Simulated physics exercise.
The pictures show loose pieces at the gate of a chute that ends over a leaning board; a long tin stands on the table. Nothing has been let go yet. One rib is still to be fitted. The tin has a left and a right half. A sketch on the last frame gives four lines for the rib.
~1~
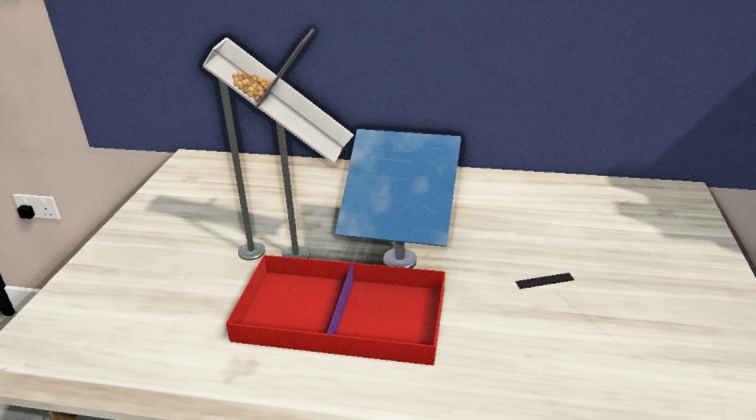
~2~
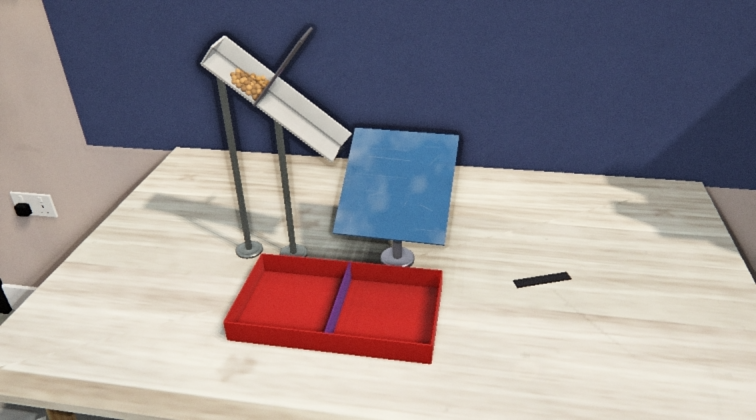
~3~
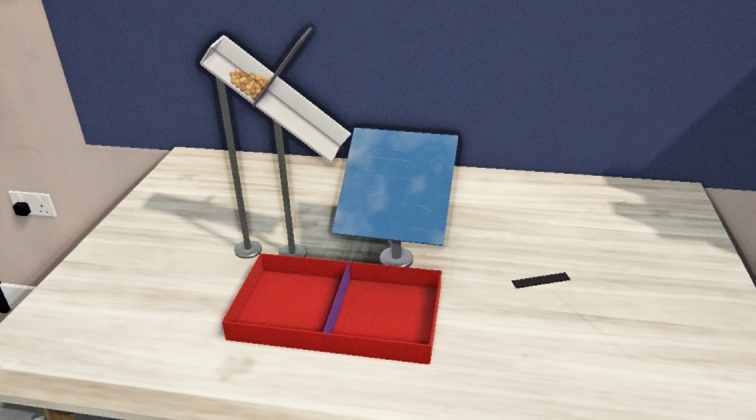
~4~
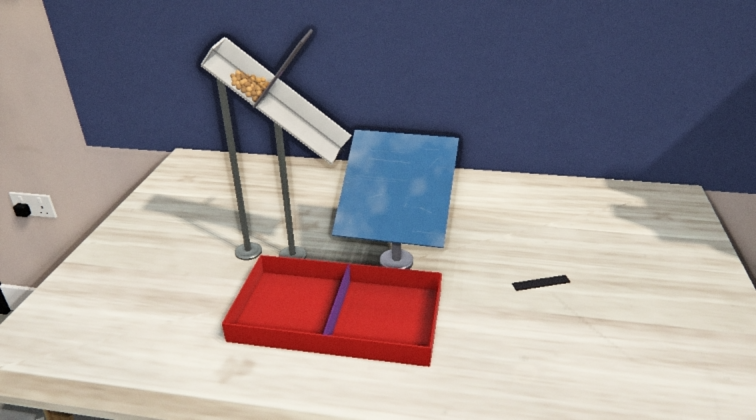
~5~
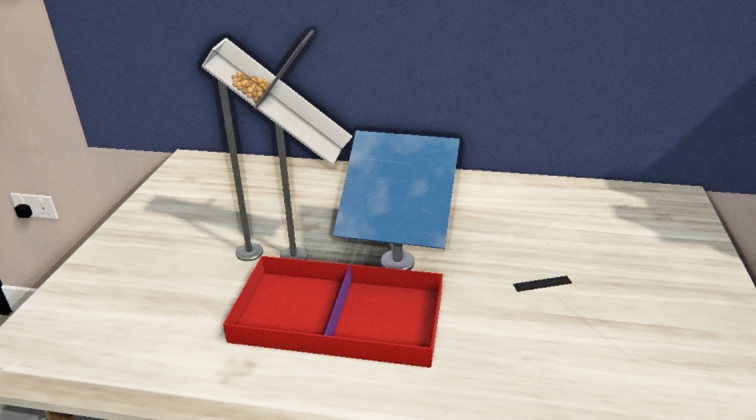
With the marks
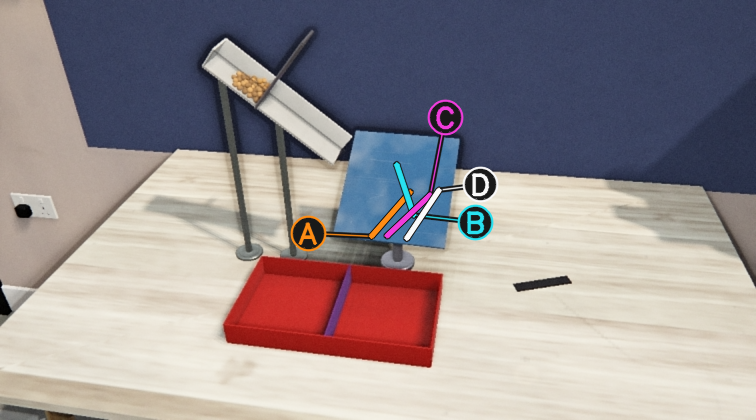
To begin with, small orange-brown pieces sit behind a dark gate in a sloping pale chute, above a tilted blue board and a long red tin with a purple middle wall. The view shifts very slightly, but the pieces, gate, board and tin show no movement of their own through the last moment.
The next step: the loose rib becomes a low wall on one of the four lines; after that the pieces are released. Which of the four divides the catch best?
Line A does it best.
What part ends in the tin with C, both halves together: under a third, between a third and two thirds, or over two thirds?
Line C gives over two thirds.
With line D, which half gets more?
Right.
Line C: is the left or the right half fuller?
The right half.
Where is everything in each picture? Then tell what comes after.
In the first frame, load behind the gate at (253, 87), round wooden beads; lip of the chute at (338, 156), sloping fairly steeply.
In the second frame, middle of the board at (397, 183), tilted fairly steeply; middle of its low edge at (387, 239); of its high edge at (406, 131).
In the third frame, front corners of the tin at (223, 322) and (430, 346); front end of its middle wall at (324, 333).
In the fourth frame, middle of the load at (251, 86); lip at (336, 157).
In the fifth frame, middle of the load at (252, 87); lip at (337, 158).
On the marked copy, line A from (410, 192) to (371, 236); line B from (396, 164) to (413, 215); line C from (430, 194) to (387, 235); line D from (439, 190) to (406, 238).
For line A, of what is caught, about two thirds in the left half, about a third in the right.
For line B, of what is caught, none in the left half, all in the right.
For line C, of what is caught, a small part in the left half, most in the right.
For line D, of what is caught, a stray few in the left half, nearly all in the right.
